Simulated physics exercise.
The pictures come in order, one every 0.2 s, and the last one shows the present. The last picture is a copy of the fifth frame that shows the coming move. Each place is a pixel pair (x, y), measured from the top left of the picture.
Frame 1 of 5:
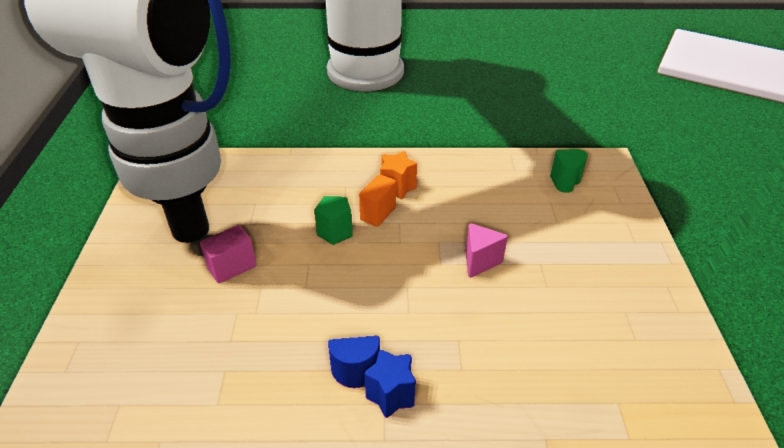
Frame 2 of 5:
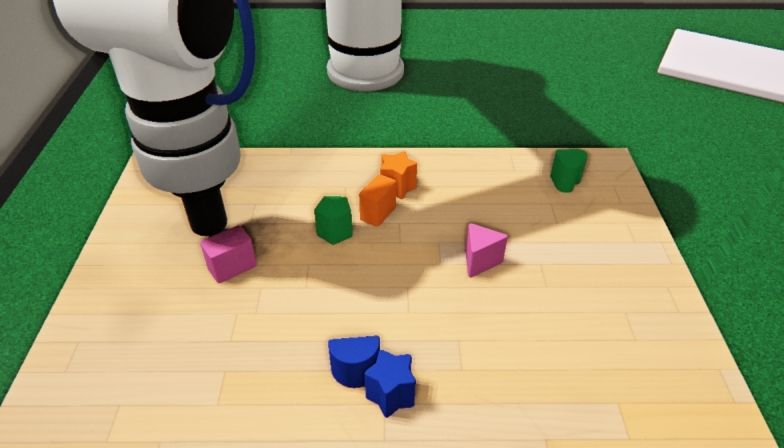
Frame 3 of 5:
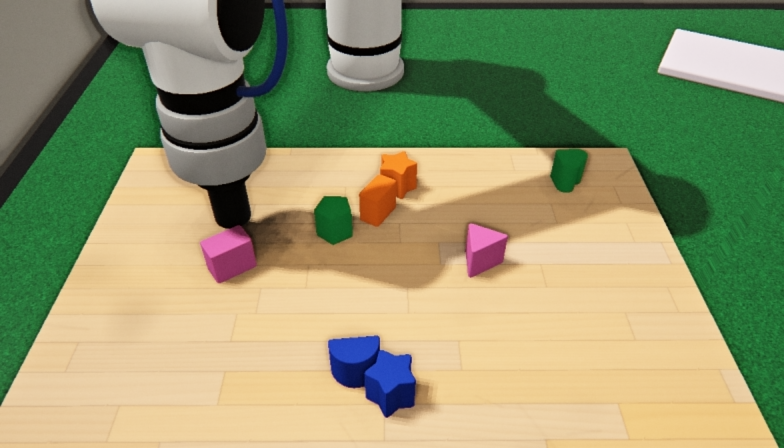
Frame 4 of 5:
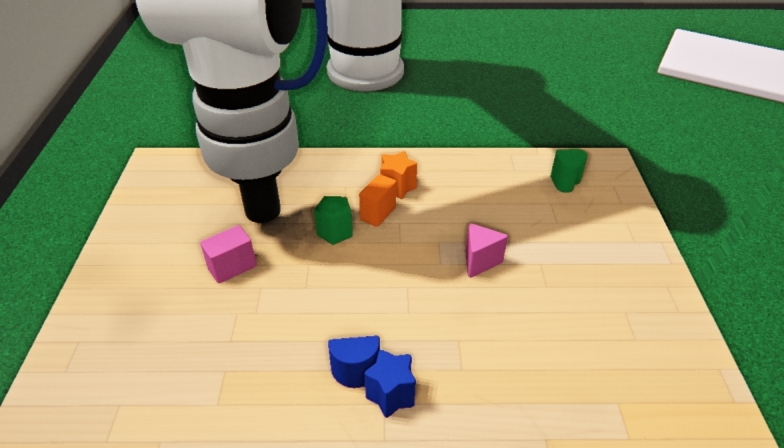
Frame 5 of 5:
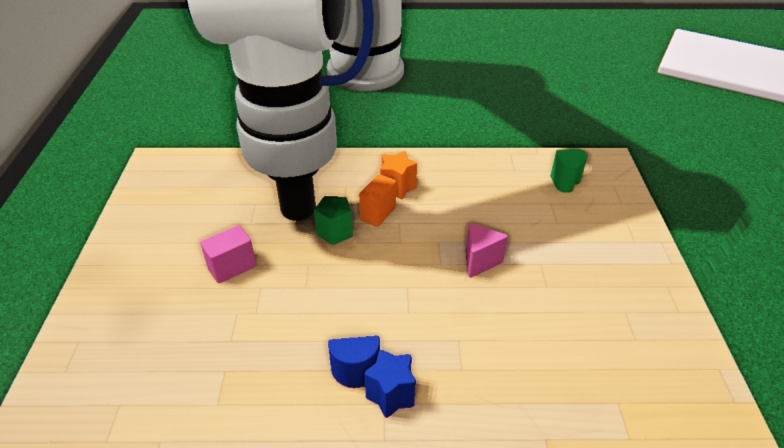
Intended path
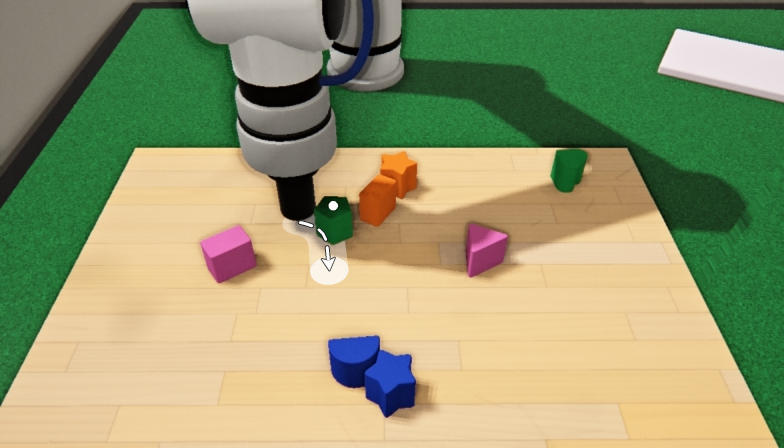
To begin with, a robot arm's black post is beside a pink block at the left of a wooden board scattered with colored blocks. The arm moves steadily right, passing behind the pink block, and comes close beside the green block near the orange ones, while the blocks stay still.
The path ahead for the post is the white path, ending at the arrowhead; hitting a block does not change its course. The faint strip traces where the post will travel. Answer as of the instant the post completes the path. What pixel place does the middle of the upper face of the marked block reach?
I'd expect the centre of its top face to be at (360, 216).
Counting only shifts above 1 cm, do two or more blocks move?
Final answer: No.
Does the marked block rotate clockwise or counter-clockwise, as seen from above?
Twists anticlockwise.
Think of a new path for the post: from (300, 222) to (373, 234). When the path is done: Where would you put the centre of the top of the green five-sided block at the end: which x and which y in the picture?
It comes to (402, 222).
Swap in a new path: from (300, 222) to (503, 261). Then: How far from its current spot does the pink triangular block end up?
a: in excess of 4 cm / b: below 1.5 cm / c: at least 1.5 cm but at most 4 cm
a: In excess of 4 cm.
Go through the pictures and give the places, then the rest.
In the first picture, post's lower end (191, 232); green five-sided block (333, 206); orange rectangle (378, 187).
In the second picture, post (210, 225); blocks still.
In the third picture, post (234, 218); blocks still.
In the fourth picture, post (263, 213); blocks still.
In the fifth picture, post (299, 211); green five-sided block (333, 206); orange rectangle (378, 187).
Drawn move, from (300, 222) over (321, 232) and (327, 250) to (329, 270); the dot is on the green five-sided block.
On the path given first. Halfway along, post (325, 229); green five-sided block (359, 215), turned 25° anticlockwise.
At the end, post (328, 258); green five-sided block (360, 216), turned 30° anticlockwise; orange rectangle still.
